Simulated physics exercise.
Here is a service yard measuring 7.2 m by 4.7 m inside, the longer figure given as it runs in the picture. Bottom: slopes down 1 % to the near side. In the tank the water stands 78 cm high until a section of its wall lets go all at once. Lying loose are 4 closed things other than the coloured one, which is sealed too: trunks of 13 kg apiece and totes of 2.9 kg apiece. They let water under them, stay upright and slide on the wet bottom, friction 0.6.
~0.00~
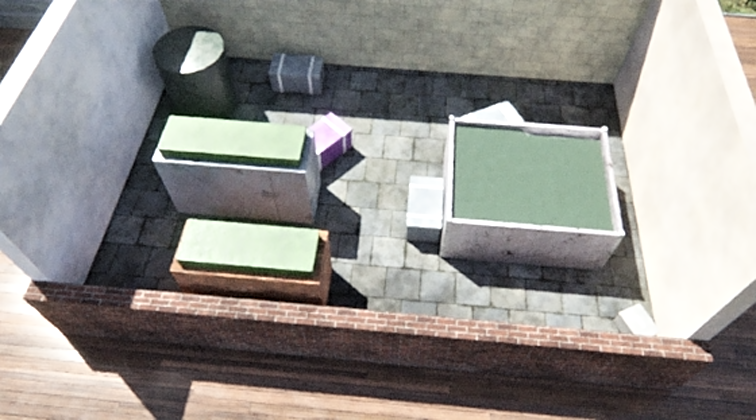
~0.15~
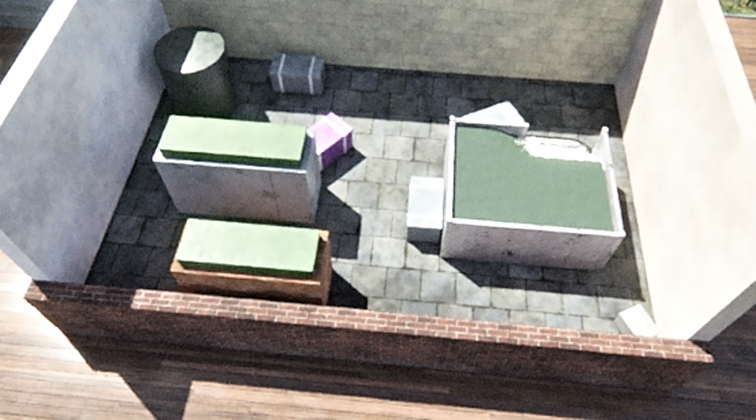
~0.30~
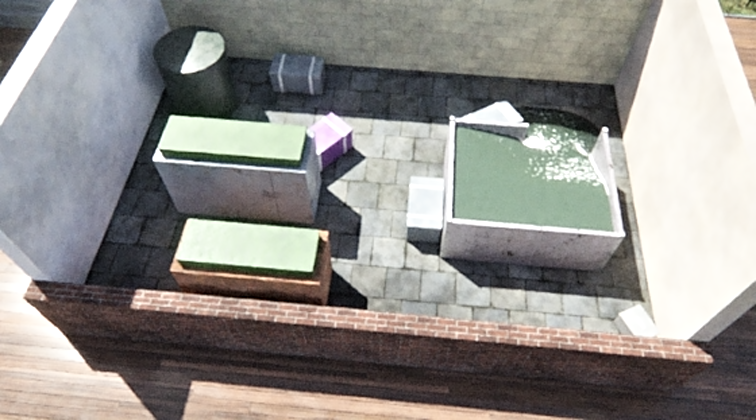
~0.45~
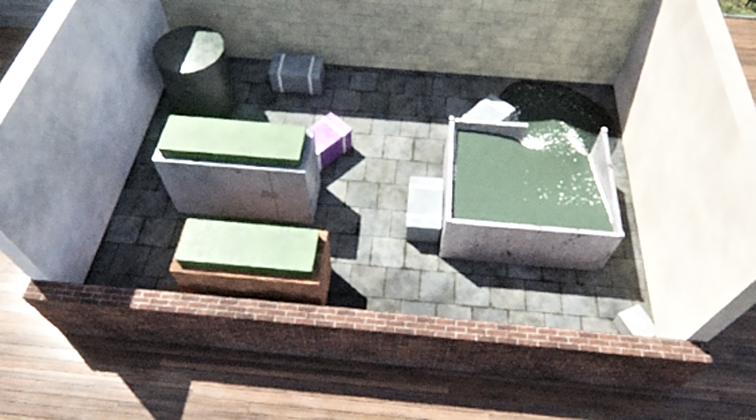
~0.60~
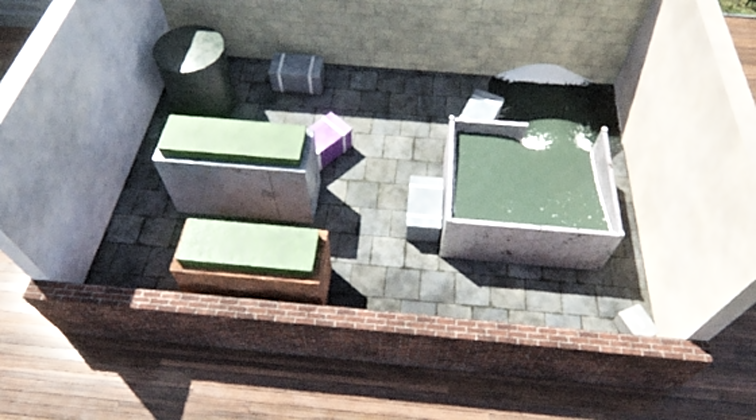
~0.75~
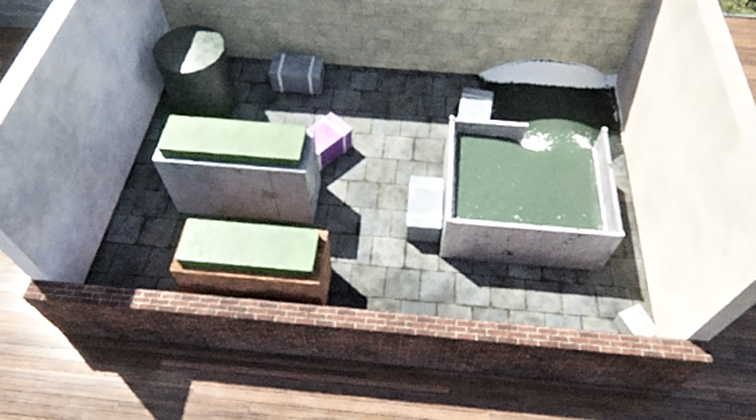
At first, dark green water fills the pale-walled tank on the right of a walled yard. Its far side opens and water pours out behind it, spreading dark across the paving to the back wall. A pale box behind the tank shifts and turns slightly, while the purple box stays still.
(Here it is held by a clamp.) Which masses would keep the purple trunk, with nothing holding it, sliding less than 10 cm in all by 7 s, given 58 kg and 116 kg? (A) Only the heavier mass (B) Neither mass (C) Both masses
C, both masses.
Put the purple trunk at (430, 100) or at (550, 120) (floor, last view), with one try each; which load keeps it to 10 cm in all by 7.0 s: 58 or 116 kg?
In turn: Both fail; both fail.
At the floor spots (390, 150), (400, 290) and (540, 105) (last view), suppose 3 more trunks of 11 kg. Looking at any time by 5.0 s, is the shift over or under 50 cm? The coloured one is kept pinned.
In order: Farther, then not as far, then farther.
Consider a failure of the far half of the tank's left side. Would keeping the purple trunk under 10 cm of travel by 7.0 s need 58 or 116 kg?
In that case no choice suffices.
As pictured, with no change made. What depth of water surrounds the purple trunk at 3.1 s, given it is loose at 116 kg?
5 cm, roughly.
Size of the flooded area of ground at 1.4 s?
Somewhere around 8.0 m2, roughly.
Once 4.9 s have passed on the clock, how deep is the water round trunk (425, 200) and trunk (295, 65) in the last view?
I'd estimate 3 cm for the first and 12 cm for the second.
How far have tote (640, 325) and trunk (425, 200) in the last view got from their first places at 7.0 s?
In order, they end up 400 cm and 5 cm from where they began.
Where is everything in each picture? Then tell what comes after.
The purple trunk at (321, 135) rests on the ground; water covers 3.2 m2; 0 of 5 have shifted, in the first picture.
The purple trunk at (322, 135) rests on the ground; water covers 3.8 m2; 0 of 5 have shifted, in the second picture.
The purple trunk at (322, 135), on the bottom; 4.7 m2 under water; 0 of 5 have shifted, in the third picture.
The purple trunk at (321, 135) rests on the ground; water covers 5.8 m2; 1 of 5 have shifted, in the fourth picture.
The purple trunk at (321, 135), on the bottom; 6.5 m2 under water; 1 of 5 have shifted, in the fifth picture.
The purple trunk at (321, 135), on the bottom; 6.8 m2 under water; 1 of 5 have shifted, in the sixth picture.
After 1.4 s the purple trunk would be 0 cm from its start with 58 kg and 0 cm from its start with 116 kg; 0 cm of water round it then.
After 3.1 s the purple trunk would be 0 cm from its start with 58 kg and 0 cm from its start with 116 kg; 5 cm of water round it then.
After 4.9 s the purple trunk would be 0 cm from its start with 58 kg and 0 cm from its start with 116 kg; 5 cm of water round it then.
After 7.0 s the purple trunk would be 0 cm from its start with 58 kg and 0 cm from its start with 116 kg; 8 cm of water round it then.
